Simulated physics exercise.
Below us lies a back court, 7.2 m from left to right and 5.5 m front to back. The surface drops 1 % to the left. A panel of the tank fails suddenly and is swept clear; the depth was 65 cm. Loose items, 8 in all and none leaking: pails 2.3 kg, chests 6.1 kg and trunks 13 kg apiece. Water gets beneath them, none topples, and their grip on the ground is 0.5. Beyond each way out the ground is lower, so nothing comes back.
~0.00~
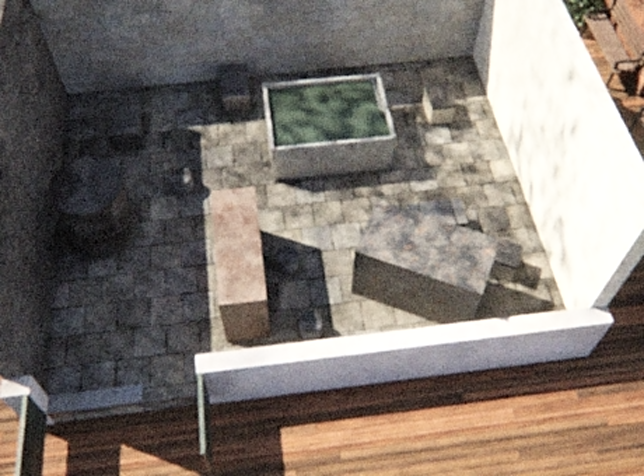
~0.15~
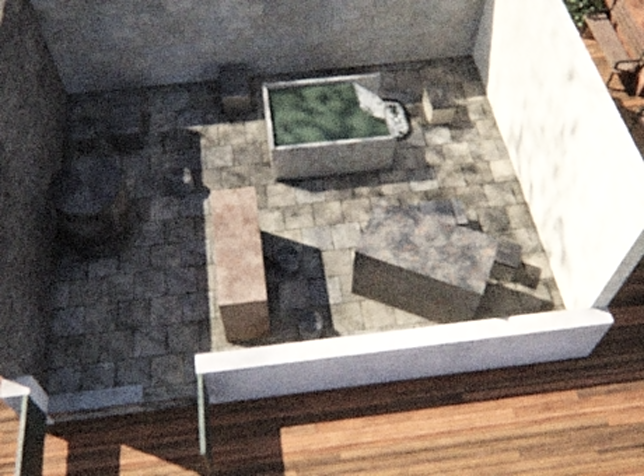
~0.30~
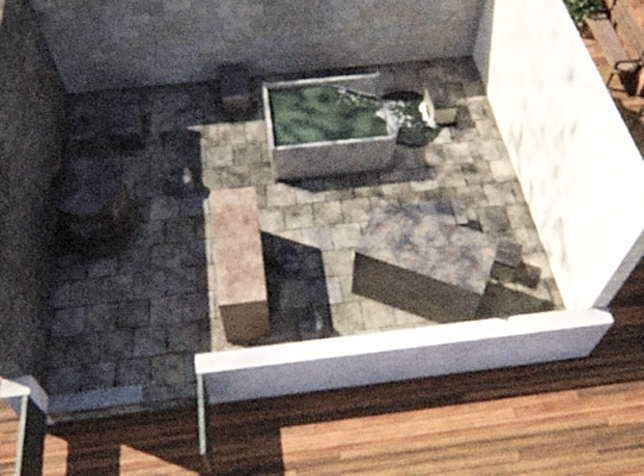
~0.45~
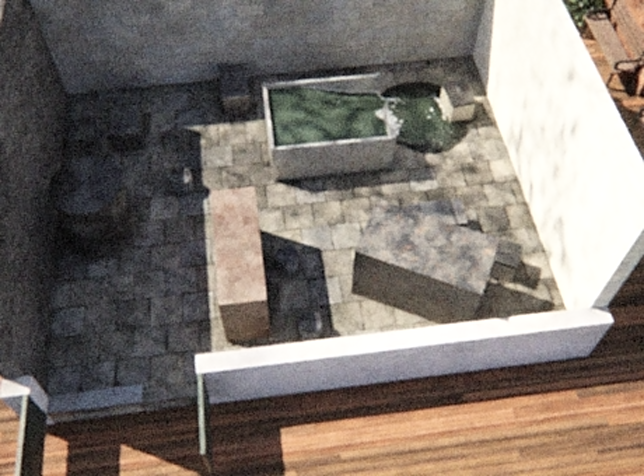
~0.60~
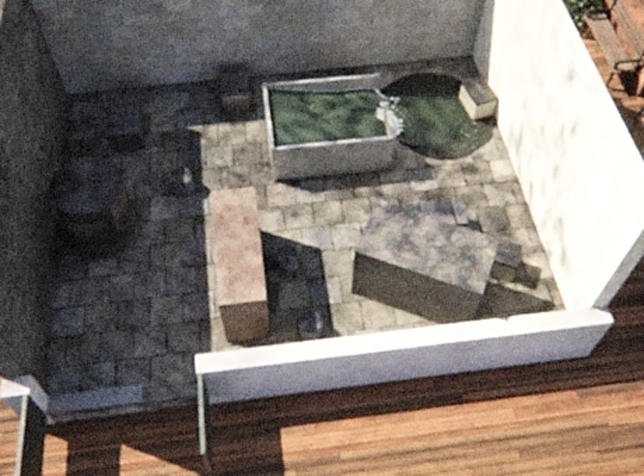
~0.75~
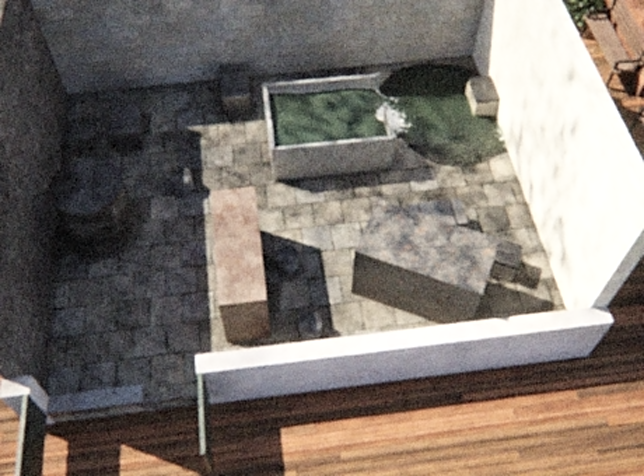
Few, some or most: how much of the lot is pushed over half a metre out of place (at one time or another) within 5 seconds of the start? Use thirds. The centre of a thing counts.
Share: Between one and two thirds.
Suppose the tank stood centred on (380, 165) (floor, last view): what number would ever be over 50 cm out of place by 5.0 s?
Then 3.
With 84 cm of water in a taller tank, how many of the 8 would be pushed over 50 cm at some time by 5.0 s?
In that case 4 of them.
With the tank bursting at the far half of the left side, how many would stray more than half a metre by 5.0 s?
Then 2.
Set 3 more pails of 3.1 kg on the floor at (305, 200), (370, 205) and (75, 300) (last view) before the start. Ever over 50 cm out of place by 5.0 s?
In that order: Under, short of it, short of it.
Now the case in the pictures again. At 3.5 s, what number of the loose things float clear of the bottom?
2 of them.
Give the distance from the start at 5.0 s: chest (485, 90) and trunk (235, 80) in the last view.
In turn: 300 cm, 100 cm.
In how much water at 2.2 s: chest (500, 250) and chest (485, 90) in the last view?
Roughly 1 and 25 cm.
After 1.1 s 1 of 8 are over 50 cm from their spots; 1 afloat.
After 2.2 s 1 of 8 are over 50 cm from their spots; 1 afloat.
After 3.5 s 1 of 8 are over 50 cm from their spots; 2 afloat.
After 5.0 s 3 of 8 are over 50 cm from their spots, and 3 have been at some point; 2 afloat.
